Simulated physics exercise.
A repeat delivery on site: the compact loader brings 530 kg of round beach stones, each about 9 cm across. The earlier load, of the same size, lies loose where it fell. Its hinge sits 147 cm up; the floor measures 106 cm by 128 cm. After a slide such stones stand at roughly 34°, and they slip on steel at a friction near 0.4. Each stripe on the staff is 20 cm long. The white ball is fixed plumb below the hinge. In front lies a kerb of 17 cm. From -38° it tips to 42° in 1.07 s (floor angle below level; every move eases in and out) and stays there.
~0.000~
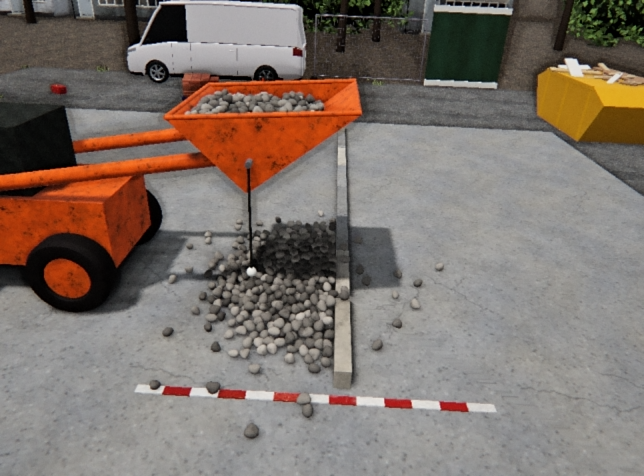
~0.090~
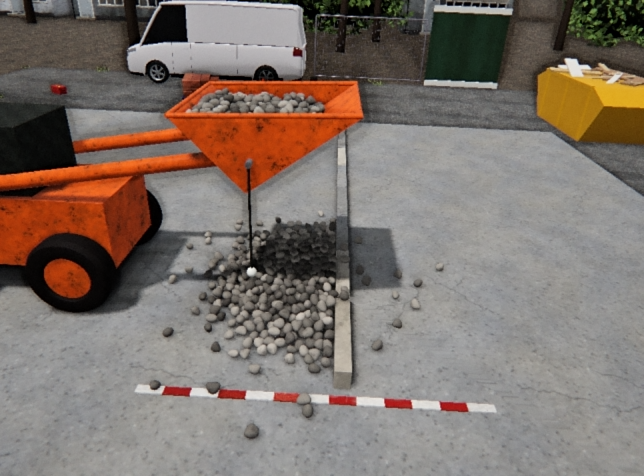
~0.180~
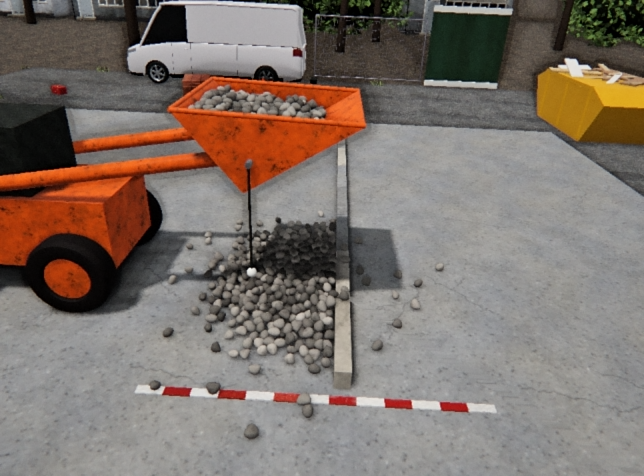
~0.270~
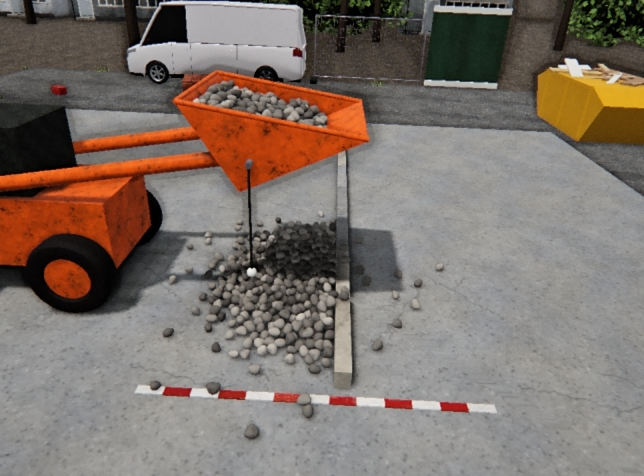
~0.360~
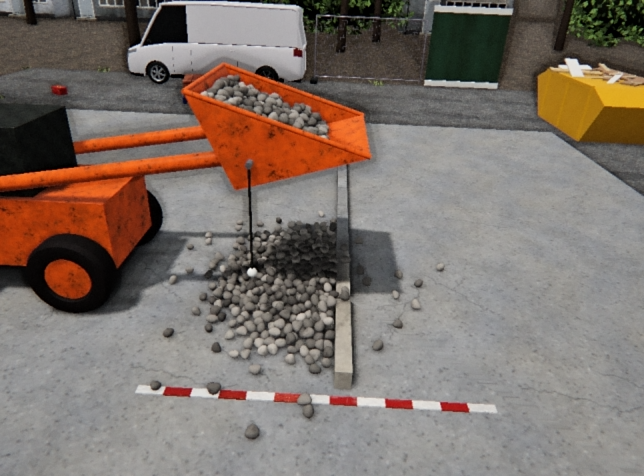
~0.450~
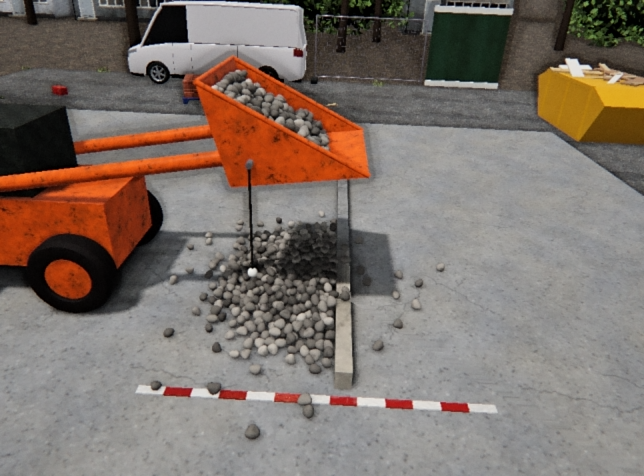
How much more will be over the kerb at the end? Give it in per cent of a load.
Some 94 per cent is added.
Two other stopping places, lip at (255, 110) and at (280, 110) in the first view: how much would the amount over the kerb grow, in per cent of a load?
First some 15, then 30 per cent.
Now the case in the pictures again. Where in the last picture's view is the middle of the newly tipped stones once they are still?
Around (404, 287).
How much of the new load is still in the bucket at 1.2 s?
It holds some 60 per cent.
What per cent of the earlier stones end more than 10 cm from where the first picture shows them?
Roughly 0 per cent of them.
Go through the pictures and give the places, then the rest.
In the first frame, the bucket is at -38°, its lip at (361, 113); the top of the load is at (259, 99). The earlier load is highest near (297, 261), 25 cm above ground level, 98 % on this side of the kerb, 2 % over the kerb.
In the second frame, the bucket is at -36°, its lip at (363, 117); the top of the load is at (242, 100); the stones move at 0.1 m/s on average.
In the third frame, the bucket is at -32°, its lip at (366, 126); the top of the load is at (233, 97); the stones move at 0.3 m/s on average.
In the fourth frame, the bucket is at -25°, its lip at (369, 140); the top of the load is at (228, 92); the stones move at 0.4 m/s on average.
In the fifth frame, the bucket is at -17°, its lip at (371, 157); the top of the load is at (230, 85); the stones move at 0.5 m/s on average.
In the sixth frame, lip at (369, 176), floor tilted -7°, highest stones at (238, 80); the stones move at 0.5 m/s on average.
After 0.8 s the floor is at 29°; in per cent of one load, 100 in the bucket, 98 on this side of the kerb, 2 over the kerb; the foremost stones are at (402, 295).
After 1.2 s the floor is at 42°; in per cent of one load, 58 in the bucket, 124 on this side of the kerb, 18 over the kerb; the foremost stones are at (404, 289).
After 1.5 s the floor is at 42°; in per cent of one load, 9 in the bucket, 117 on this side of the kerb, 74 over the kerb; the foremost stones are at (456, 291).
After 4.3 s the floor is at 42°; in per cent of one load, 0 in the bucket, 104 on this side of the kerb, 95 over the kerb; the foremost stones are past the picture's edge. Net gain over the kerb, 94.
